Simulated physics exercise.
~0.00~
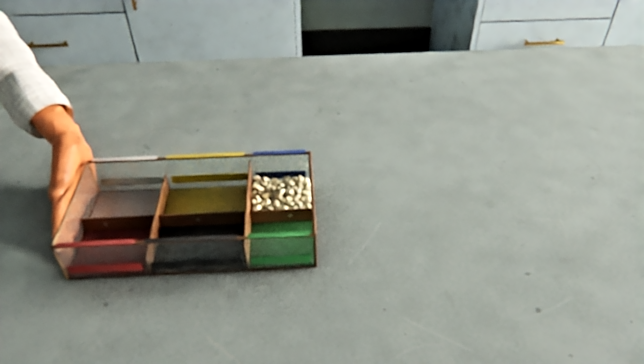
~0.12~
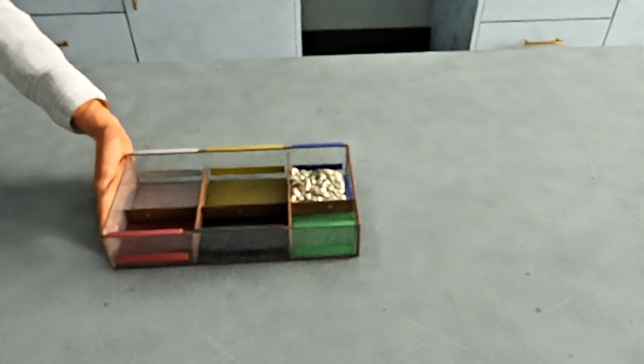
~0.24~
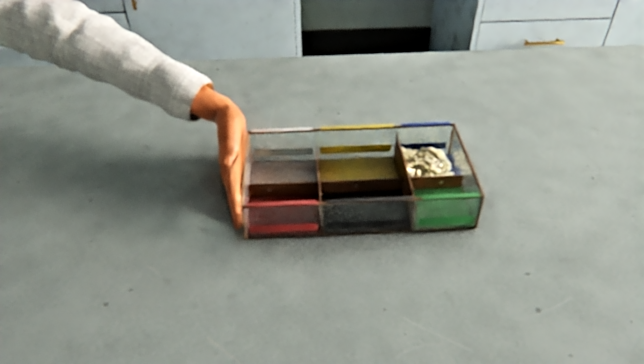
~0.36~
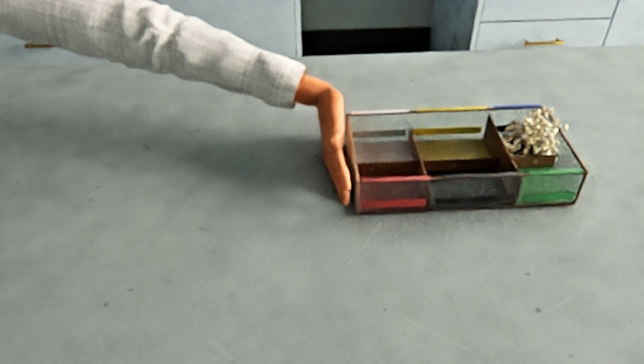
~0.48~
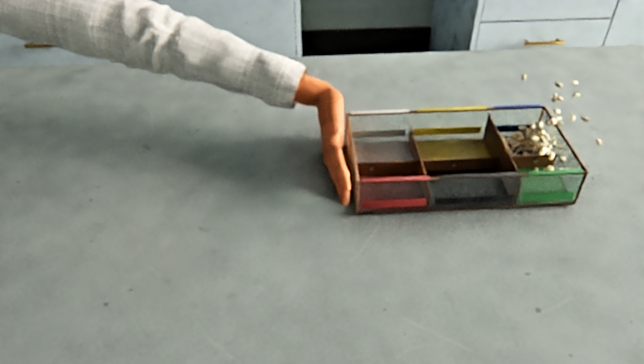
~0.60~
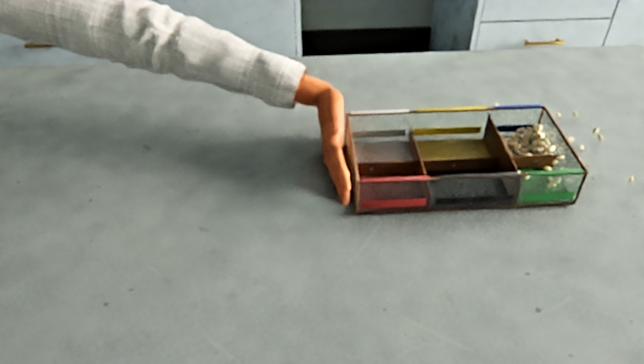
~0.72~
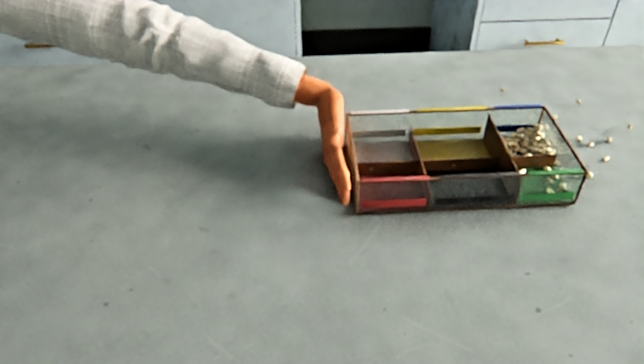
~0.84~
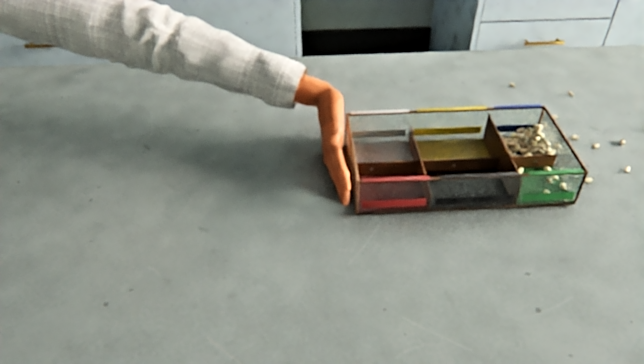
A divided tray pushed right by a hand stops abruptly, spilling some white beans over its side.
